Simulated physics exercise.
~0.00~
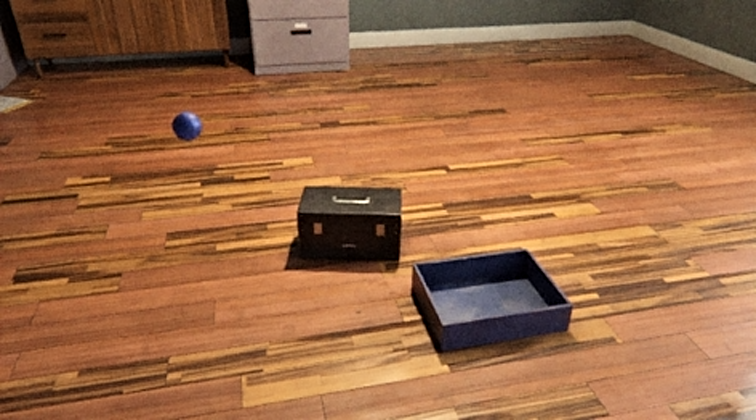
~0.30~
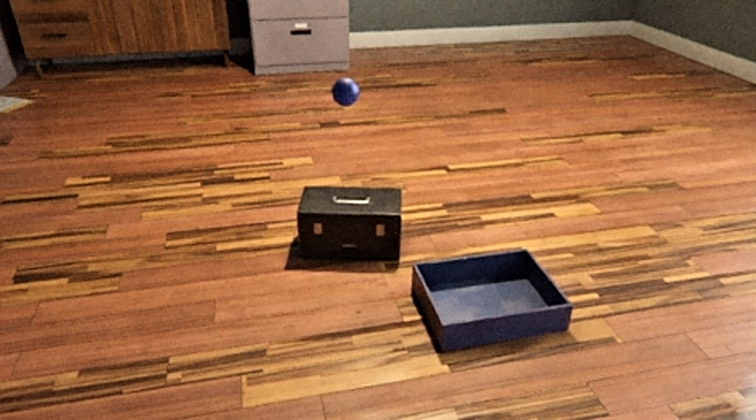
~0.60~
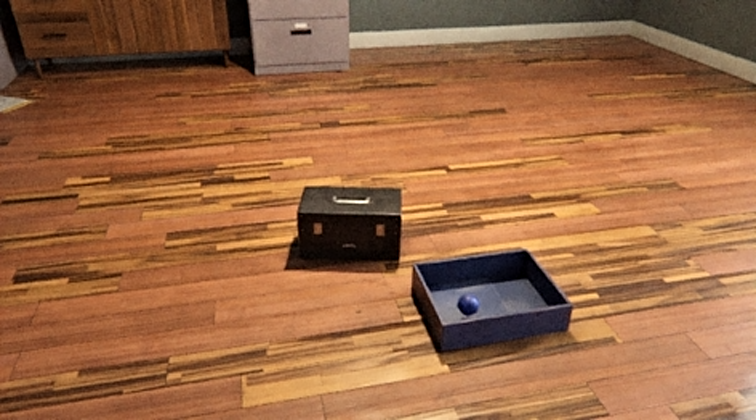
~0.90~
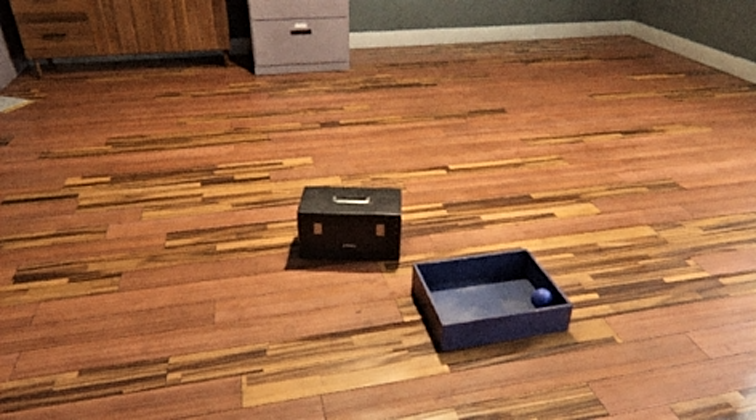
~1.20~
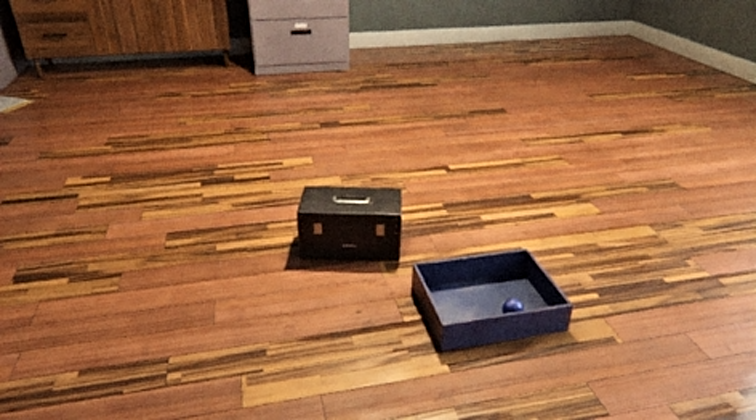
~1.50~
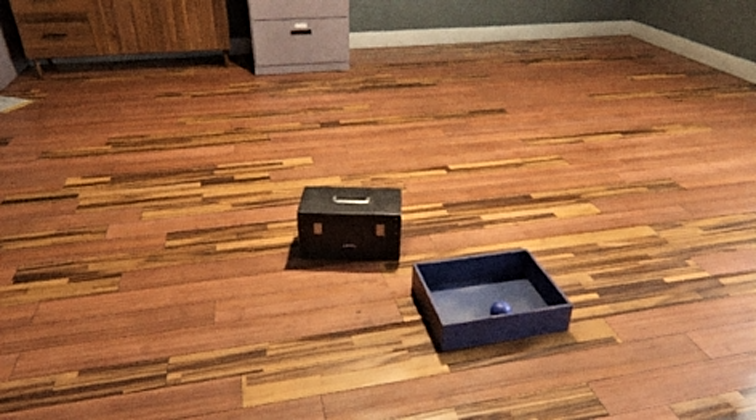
On a wooden floor, a blue ball flies right past a black toolbox and stays inside an open box.
